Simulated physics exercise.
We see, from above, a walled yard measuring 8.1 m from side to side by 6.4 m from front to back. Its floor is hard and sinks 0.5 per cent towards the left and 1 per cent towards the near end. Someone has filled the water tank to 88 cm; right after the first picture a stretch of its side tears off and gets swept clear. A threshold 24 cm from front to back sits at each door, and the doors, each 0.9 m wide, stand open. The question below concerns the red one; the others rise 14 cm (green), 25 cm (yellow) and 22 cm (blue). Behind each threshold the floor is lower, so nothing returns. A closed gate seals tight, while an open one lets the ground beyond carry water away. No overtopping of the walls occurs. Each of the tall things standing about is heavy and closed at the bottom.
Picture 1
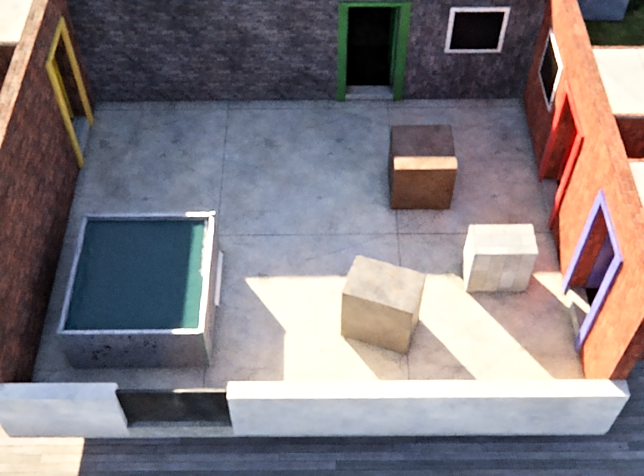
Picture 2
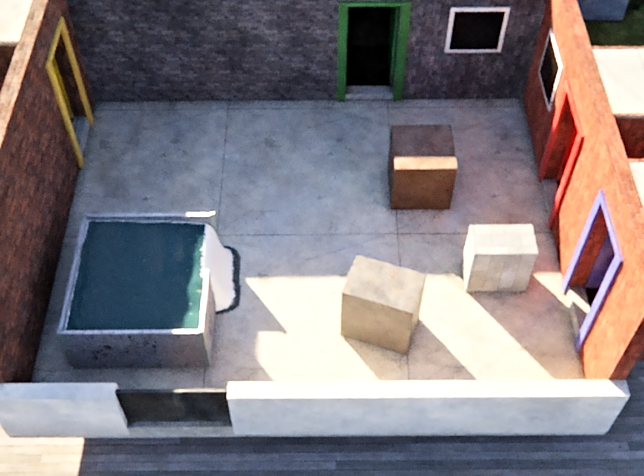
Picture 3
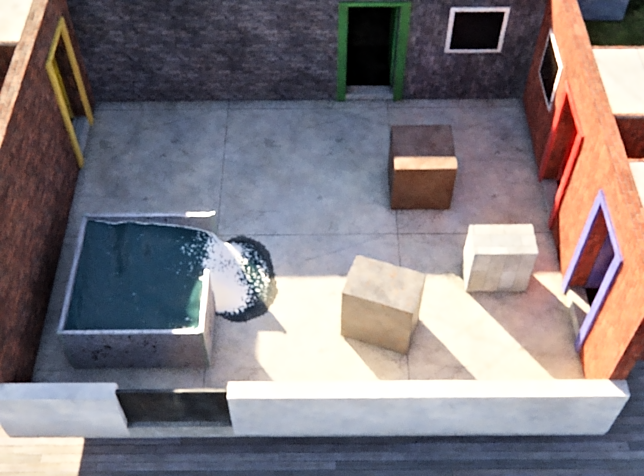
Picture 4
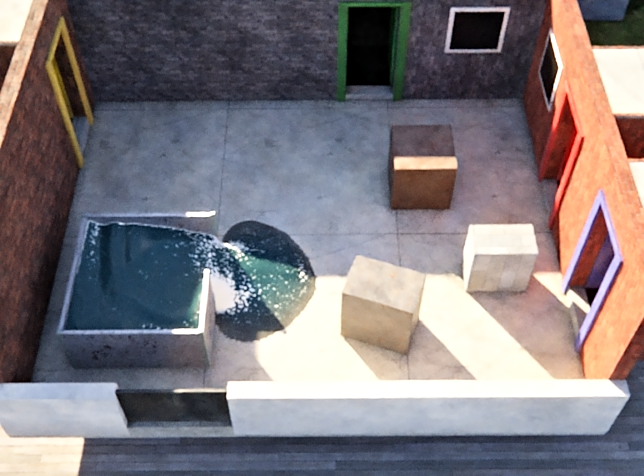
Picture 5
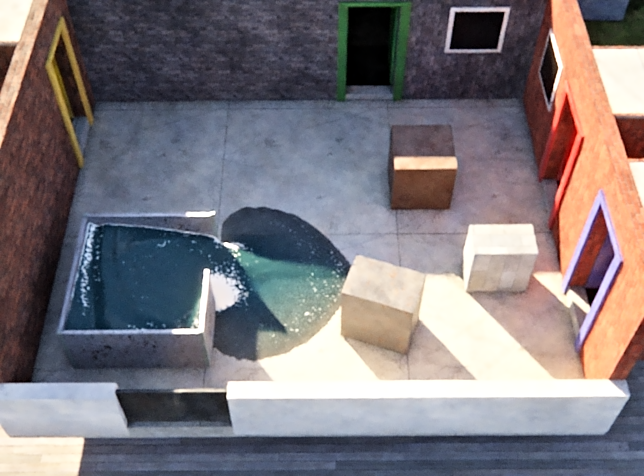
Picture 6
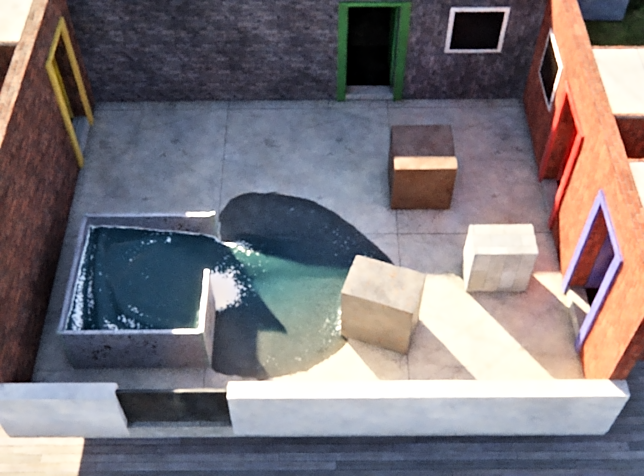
At the start, a walled yard with open doors holds a tank of still water at left and three blocks on dry floor. Then part of the tank's right side gives way and water gushes out, spreading rightward in a widening dark pool that reaches the nearest block as the tank's level drops.
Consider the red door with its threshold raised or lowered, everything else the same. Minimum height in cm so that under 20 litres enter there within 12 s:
27 cm.
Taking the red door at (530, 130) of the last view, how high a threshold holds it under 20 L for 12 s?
You'd want it roughly 11.0 cm high.
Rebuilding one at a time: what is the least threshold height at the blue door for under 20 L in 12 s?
For the blue door, about 10.0 cm.
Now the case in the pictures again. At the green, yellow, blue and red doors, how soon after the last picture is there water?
Times: Green 1.5 s, yellow 6.0 s, blue 0.9 s, red 1.0 s.
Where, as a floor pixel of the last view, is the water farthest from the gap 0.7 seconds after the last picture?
In the last picture, around (533, 238).
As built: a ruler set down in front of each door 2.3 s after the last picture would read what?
Green door 20 cm, yellow door 0 cm, blue door 9 cm, red door 27 cm.
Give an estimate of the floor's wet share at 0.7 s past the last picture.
About 35 per cent.
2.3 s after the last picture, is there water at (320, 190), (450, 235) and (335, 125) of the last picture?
In the order asked: Soaked, soaked, soaked.
Then, 0.7 s after the last picture water covers 35 % of the floor, deepest (46 cm) near (225, 276); it has not reached the red door.
Then, 2.3 s after the last picture water covers 55 % of the floor, deepest (31 cm) near (542, 229); 27 cm at the red door, 113 litres in over its 10 cm threshold.
Then, 11.3 s after the last picture water covers 100 % of the floor, deepest (14 cm) near (56, 278); 6 cm at the red door, 241 litres in over its 10 cm threshold.
At the red door as built, the water peaked near 29 cm, 1.9 s after the last picture.
With a threshold of 24.5 cm, 31 litres would have come in within the 12 s; with 33.5 cm, 3 litres. So under 20 litres takes about 27 cm.
